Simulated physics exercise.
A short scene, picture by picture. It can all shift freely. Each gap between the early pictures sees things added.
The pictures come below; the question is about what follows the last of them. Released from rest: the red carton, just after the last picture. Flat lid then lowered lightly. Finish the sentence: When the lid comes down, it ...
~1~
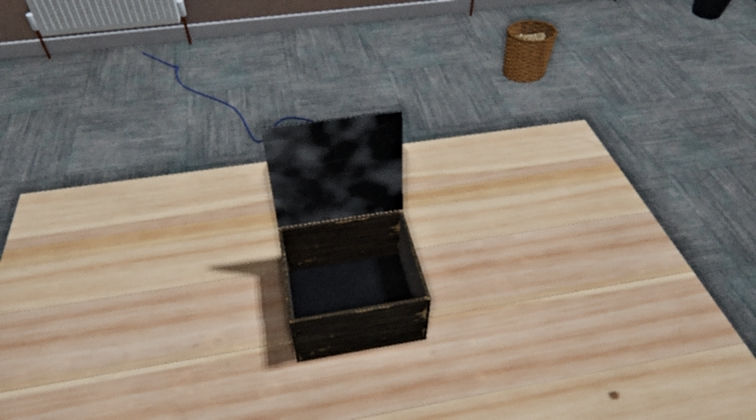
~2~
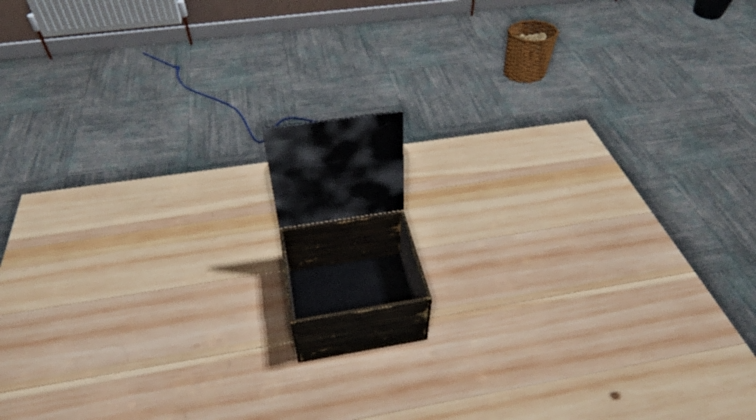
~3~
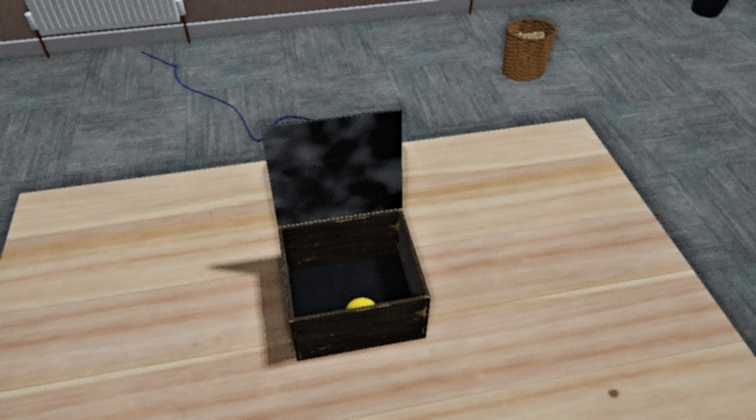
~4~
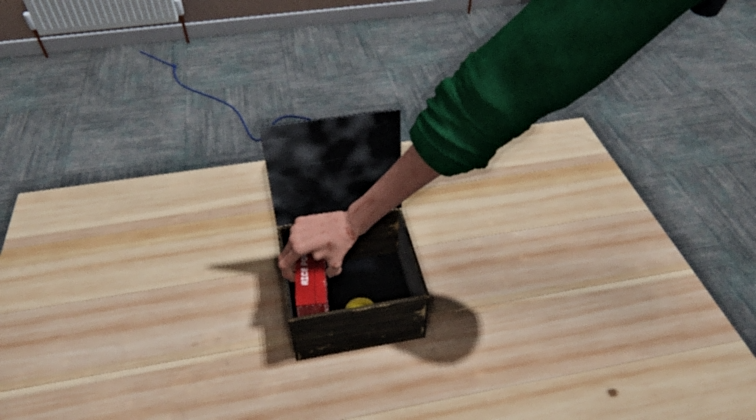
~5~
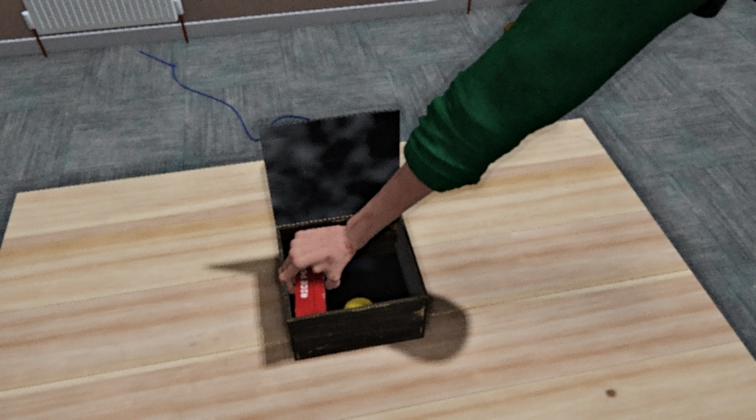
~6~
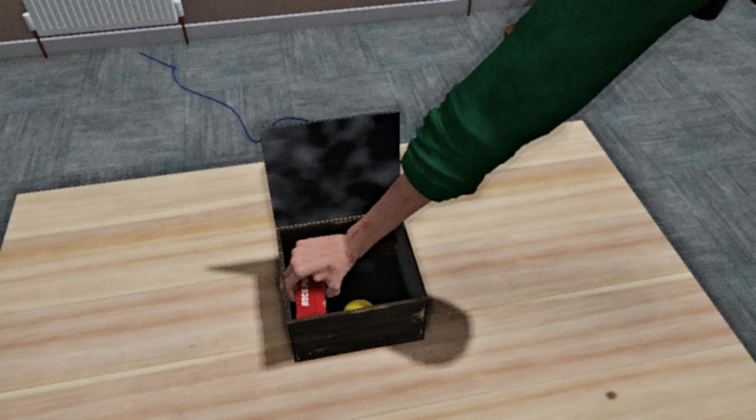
When the lid comes down, it meets the rim.
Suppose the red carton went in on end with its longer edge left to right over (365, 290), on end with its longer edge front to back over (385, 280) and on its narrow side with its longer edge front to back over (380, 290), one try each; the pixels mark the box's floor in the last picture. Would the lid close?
With the first placement it doesn't close, with the second it doesn't close, and with the third it closes properly.
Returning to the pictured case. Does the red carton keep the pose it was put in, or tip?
After all that, it keeps its set angle.
Then, 1.20 s past the last view, lid starting down.
Then, 1.70 s past the last view, lid 51° above the rim.
Then, 2.10 s past the last view, lid 14° above the rim.
Finally, lid shut; both still in place. Final places as the last picture's camera would see them, red carton near (312, 299).
